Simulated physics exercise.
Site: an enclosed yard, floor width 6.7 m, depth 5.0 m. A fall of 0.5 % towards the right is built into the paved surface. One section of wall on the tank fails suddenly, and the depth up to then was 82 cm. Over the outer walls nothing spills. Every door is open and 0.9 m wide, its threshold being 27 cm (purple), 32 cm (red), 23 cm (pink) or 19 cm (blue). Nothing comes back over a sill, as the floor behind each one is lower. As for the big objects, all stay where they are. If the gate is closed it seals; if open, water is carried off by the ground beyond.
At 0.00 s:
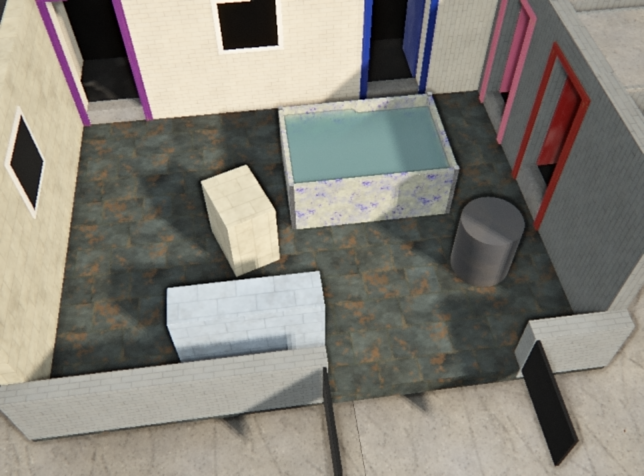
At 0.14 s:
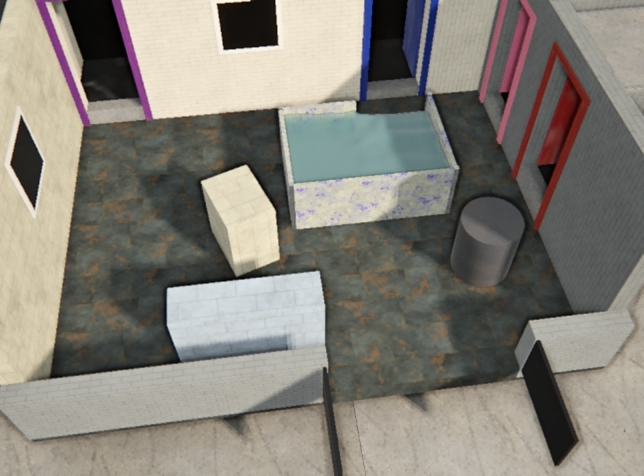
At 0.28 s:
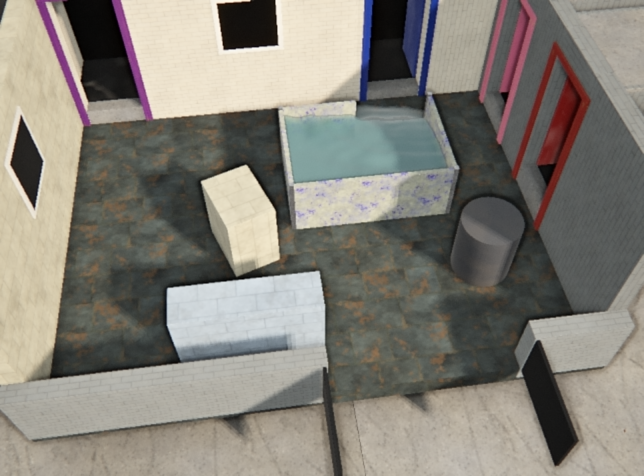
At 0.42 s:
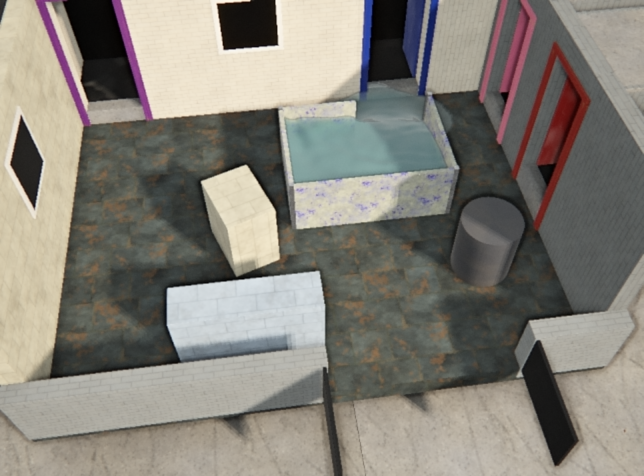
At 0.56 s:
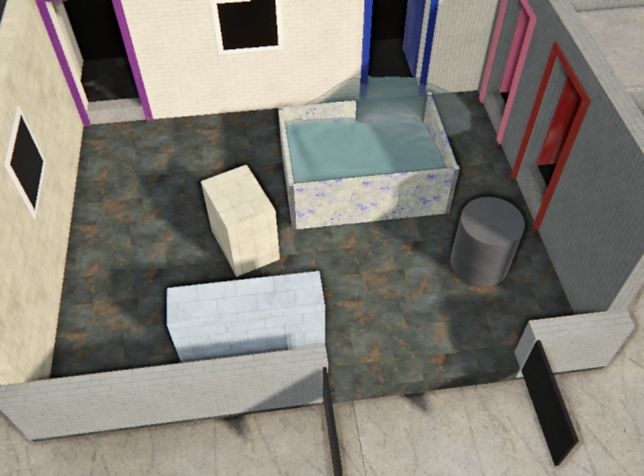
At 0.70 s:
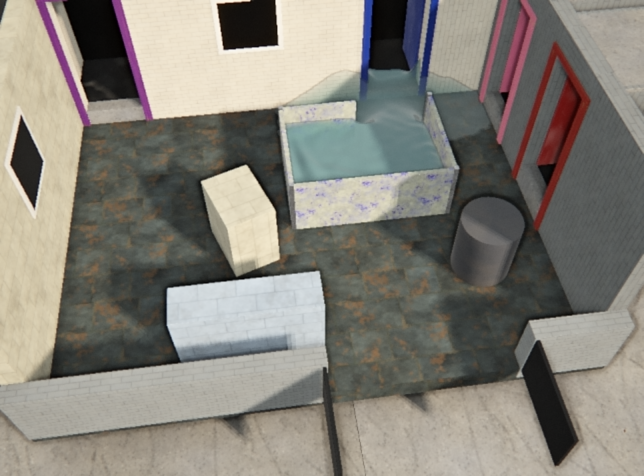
Teal water pours through a gap that opens in the far side of a pale, purple-flecked tank, seen from a fixed, high viewpoint over a walled yard with a dark mottled floor. A cream block and a pale blue brick block stand to the left, a grey cylinder to the right, and purple, blue, pink and red doorways line the walls. The water spreads behind the tank to the blue doorway and sideways along the back wall, while everything else stays still.
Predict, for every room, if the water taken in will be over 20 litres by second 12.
Prediction: For the purple door, not over 20 litres; for the red door, not over 20 litres; for the pink door, over 20 litres; for the blue door, over 20 litres.
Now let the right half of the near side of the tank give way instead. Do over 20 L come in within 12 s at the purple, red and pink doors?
Note: Purple short of the mark, red short of the mark, pink short of the mark.
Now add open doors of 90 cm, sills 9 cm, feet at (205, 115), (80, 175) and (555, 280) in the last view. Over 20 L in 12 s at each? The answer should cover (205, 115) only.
At that door: Within the limit.
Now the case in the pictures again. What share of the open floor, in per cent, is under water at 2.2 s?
Near 40 per cent is wet.
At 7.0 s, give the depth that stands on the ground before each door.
Depth readings (cm): Purple = 9; red = 8; pink = 12; blue = 12.
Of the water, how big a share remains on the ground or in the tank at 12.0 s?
About 70 percent of the water remains.
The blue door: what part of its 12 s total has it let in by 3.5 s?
By that time, around 95 per cent.
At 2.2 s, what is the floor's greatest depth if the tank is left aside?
Depth: Approx. 42 cm.
After 1.4 s water covers 20 % of the floor and is deepest (60 cm) near (468, 96); purple door not reached, red door not reached, pink door 23 cm at the sill, 1 L in, blue door 49 cm at the sill, 209 L in.
After 2.2 s water covers 40 % of the floor and is deepest (42 cm) near (468, 96); purple door 3 cm at the sill, 0 L in, red door 5 cm at the sill, 0 L in, pink door 28 cm at the sill, 21 L in, blue door 38 cm at the sill, 382 L in.
After 3.5 s water covers 60 % of the floor and is deepest (30 cm) near (468, 96); purple door 6 cm at the sill, 0 L in, red door 6 cm at the sill, 0 L in, pink door 23 cm at the sill, 39 L in, blue door 26 cm at the sill, 488 L in.
After 7.0 s water covers 95 % of the floor and is deepest (16 cm) near (489, 238); purple door 9 cm at the sill, 0 L in, red door 8 cm at the sill, 0 L in, pink door 12 cm at the sill, 43 L in, blue door 12 cm at the sill, 514 L in.
After 12.0 s water covers 95 % of the floor and is deepest (9 cm) near (111, 200); purple door 6 cm at the sill, 0 L in, red door 7 cm at the sill, 0 L in, pink door 7 cm at the sill, 43 L in, blue door 6 cm at the sill, 514 L in.
